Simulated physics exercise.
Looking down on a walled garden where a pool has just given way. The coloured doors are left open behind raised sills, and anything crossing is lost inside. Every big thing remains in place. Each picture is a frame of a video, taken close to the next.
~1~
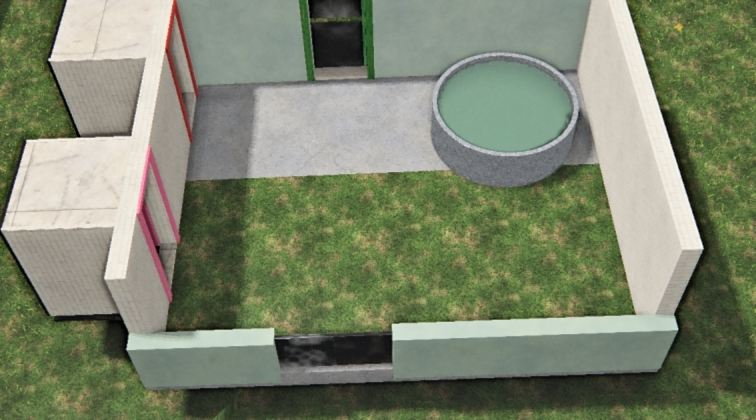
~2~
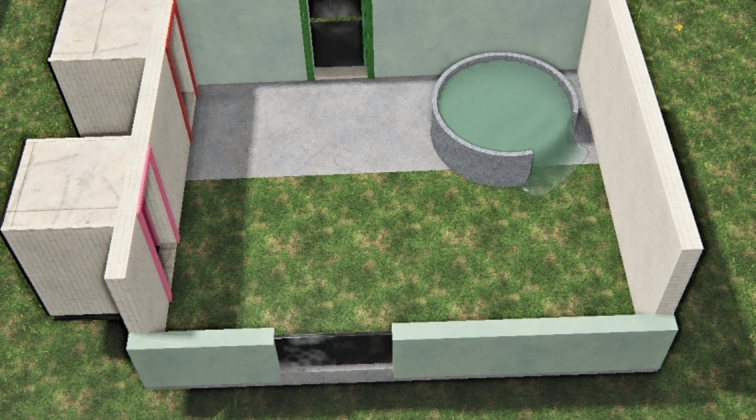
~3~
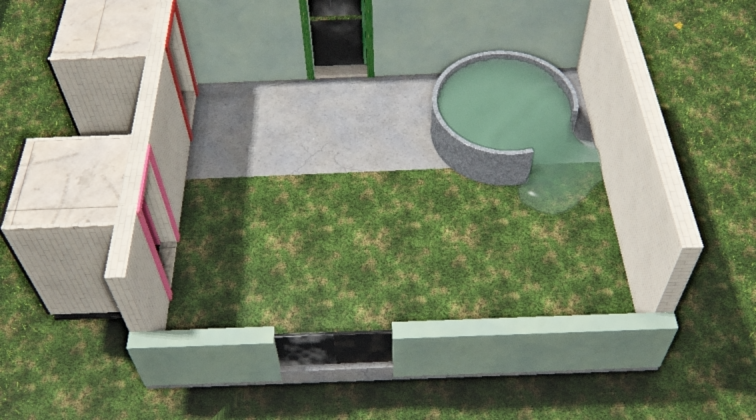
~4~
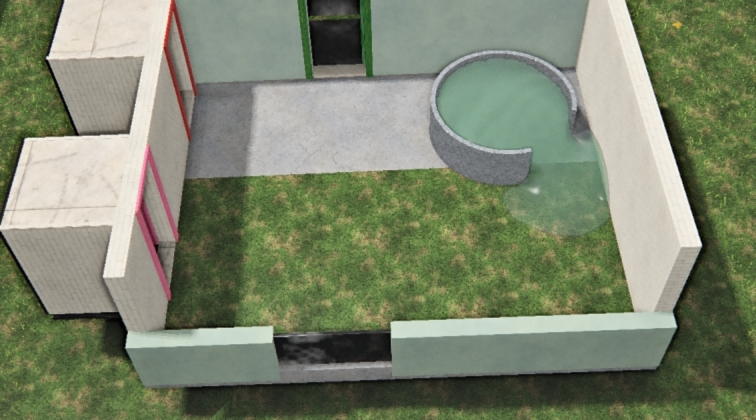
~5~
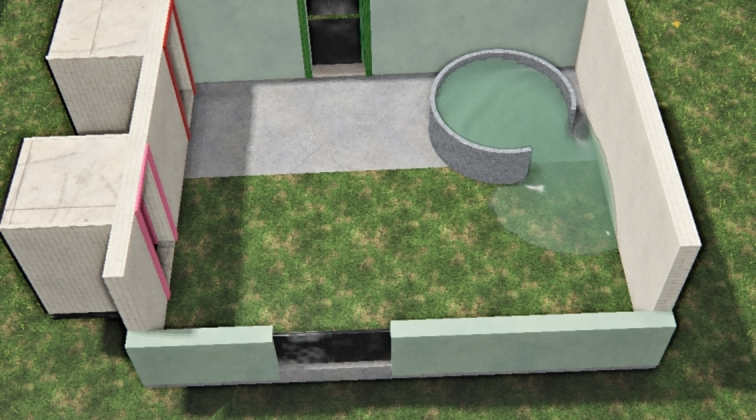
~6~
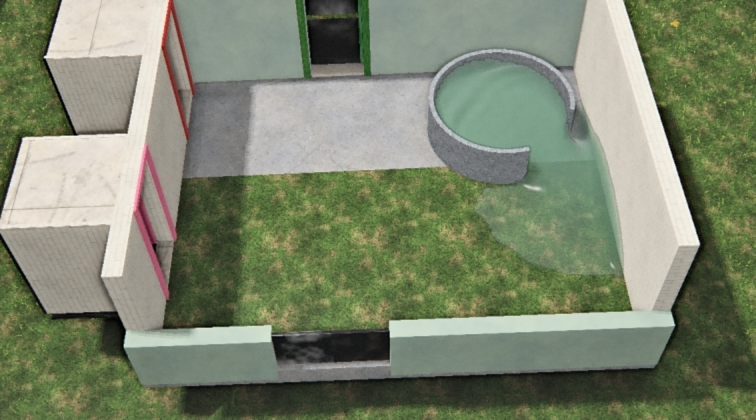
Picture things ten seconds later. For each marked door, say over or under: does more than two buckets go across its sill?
Pink door: Over, green door: Under, red door: Under.
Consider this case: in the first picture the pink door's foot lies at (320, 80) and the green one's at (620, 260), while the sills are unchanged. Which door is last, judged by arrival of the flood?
The one in red.
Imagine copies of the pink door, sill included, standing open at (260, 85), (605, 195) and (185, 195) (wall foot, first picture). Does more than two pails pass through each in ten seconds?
Going door by door: The first remains below the limit, the second runs past the limit, the third remains below the limit.
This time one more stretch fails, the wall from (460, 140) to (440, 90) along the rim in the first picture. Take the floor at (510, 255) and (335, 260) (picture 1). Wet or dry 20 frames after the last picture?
Untouched; soaked.
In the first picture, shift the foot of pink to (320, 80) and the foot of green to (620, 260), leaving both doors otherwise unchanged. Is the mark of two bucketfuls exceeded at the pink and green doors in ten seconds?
I'd say the pink door keeps within limits and the green door breaks the limit.
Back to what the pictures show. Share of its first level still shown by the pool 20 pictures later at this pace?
I'd say around 36 per cent.
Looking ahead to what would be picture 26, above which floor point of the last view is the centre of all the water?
It is near (506, 205).
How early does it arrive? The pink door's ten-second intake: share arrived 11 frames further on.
Roughly 0 percent.
A moment on, water covers 15 % of the floor; the pink door not reached, the green door not reached, the red door not reached.
Next, water covers 25 % of the floor; the pink door not reached, the green door not reached, the red door not reached.
Then, water covers 40 % of the floor; the pink door not reached, the green door not reached, the red door not reached.
Later, water covers 85 % of the floor; the pink door under two buckets in, the green door wet at the sill, nothing in, the red door not reached.
In the end, water covers 100 % of the floor; the pink door far over two buckets in, the green door wet at the sill, nothing in, the red door wet at the sill, nothing in.
